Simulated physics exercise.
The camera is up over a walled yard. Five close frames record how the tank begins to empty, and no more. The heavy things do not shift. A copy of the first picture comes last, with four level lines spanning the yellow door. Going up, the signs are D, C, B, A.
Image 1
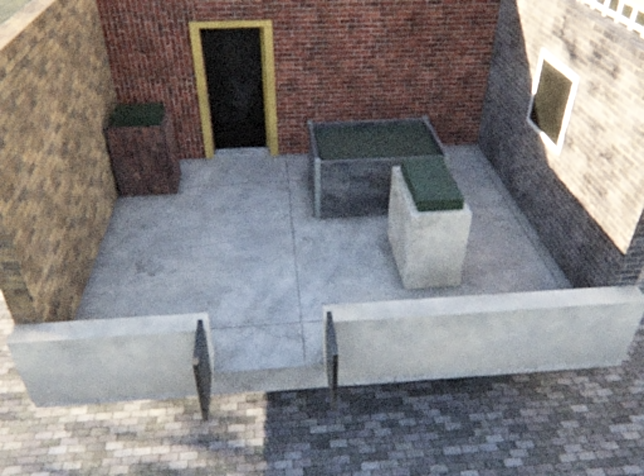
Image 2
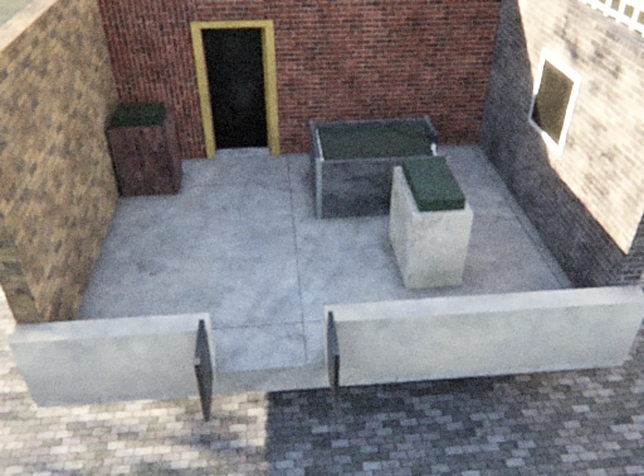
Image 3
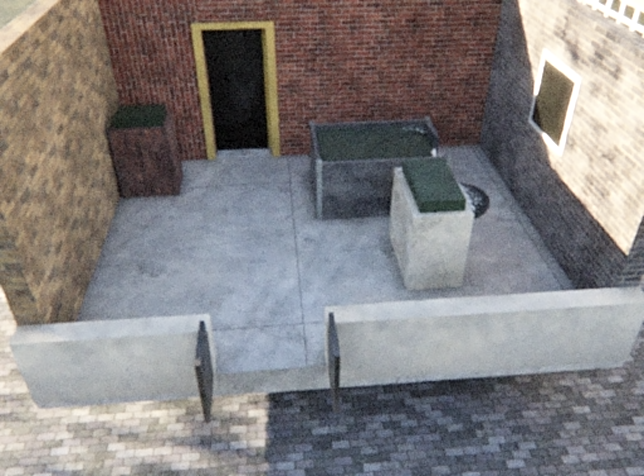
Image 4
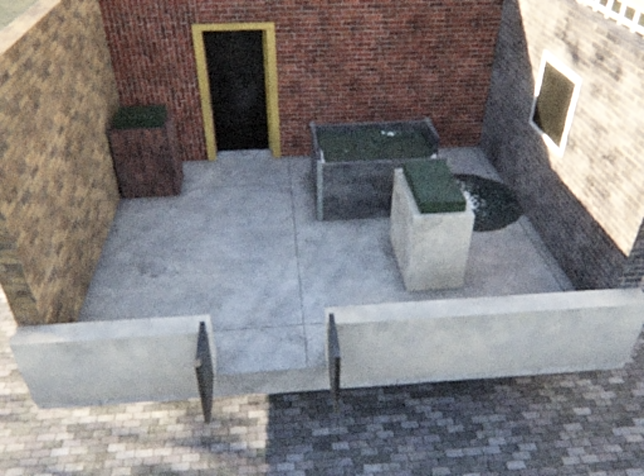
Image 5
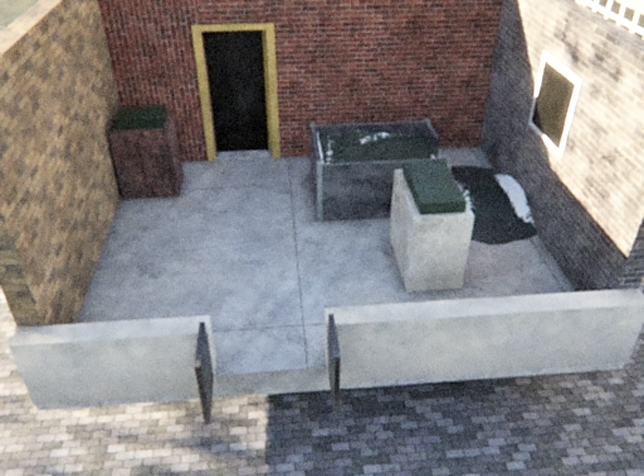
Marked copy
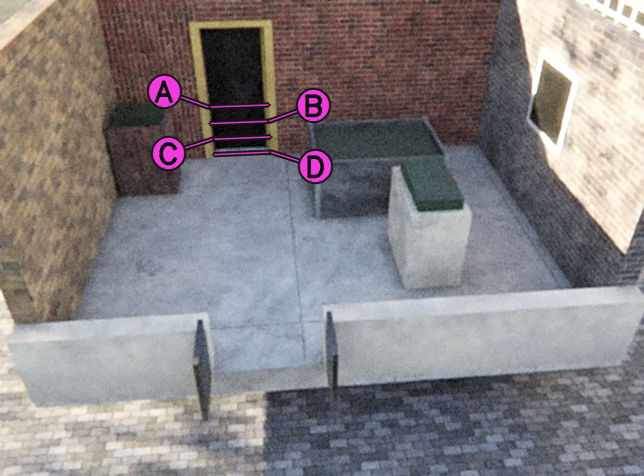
A walled yard stands still as dark water spreads from behind a pale block toward the right wall.
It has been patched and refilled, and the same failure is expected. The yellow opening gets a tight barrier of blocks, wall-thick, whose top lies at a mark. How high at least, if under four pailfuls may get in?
It is D.
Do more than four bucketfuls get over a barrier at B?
No.
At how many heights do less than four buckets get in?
All of them.
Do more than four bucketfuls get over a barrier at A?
No, that is safe.
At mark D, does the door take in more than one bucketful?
No, less.
On the marked copy, A at (238, 106); B at (239, 122); C at (241, 138); D at (242, 153); from the bottom up D, C, B, A.
For mark A, nothing gets over.
For mark B, nothing gets over.
For mark C, nothing gets over.
For mark D, a splash gets over, under a bucket.
